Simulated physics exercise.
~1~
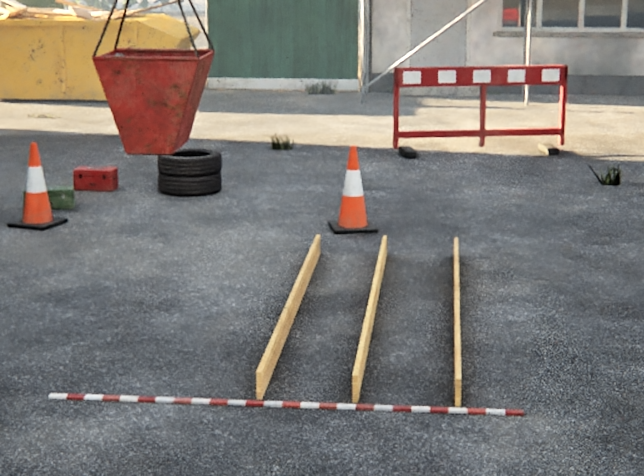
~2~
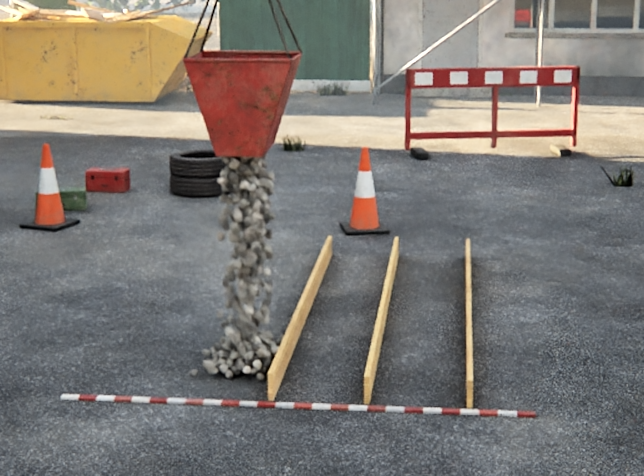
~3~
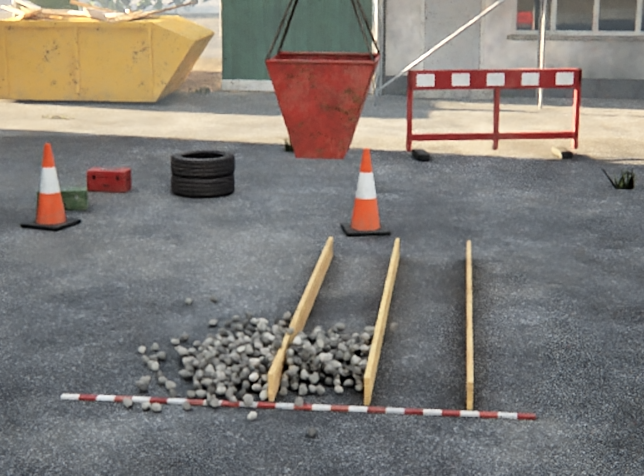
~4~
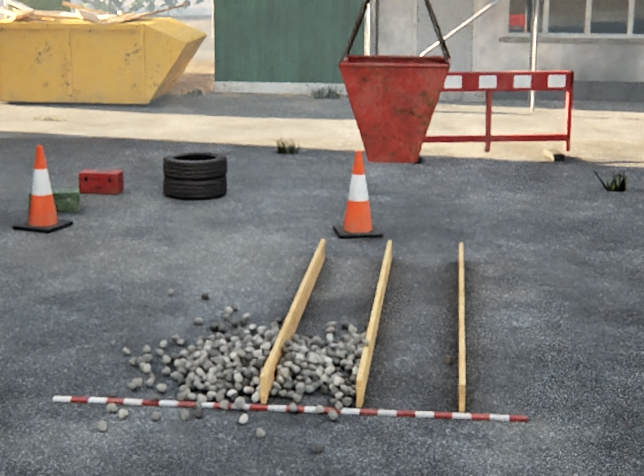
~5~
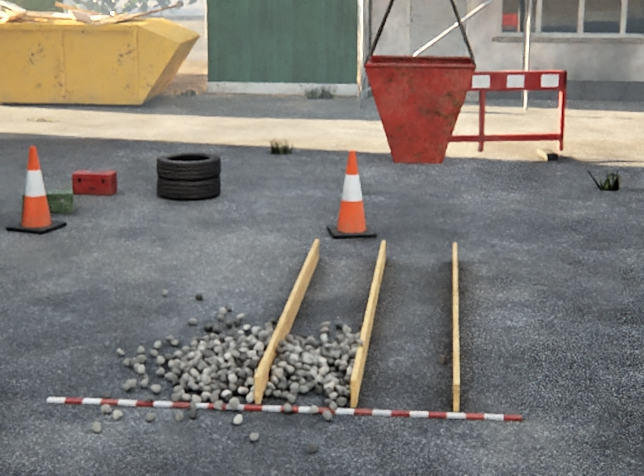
A red hopper moves right, dropping grey stones that settle around the left board.
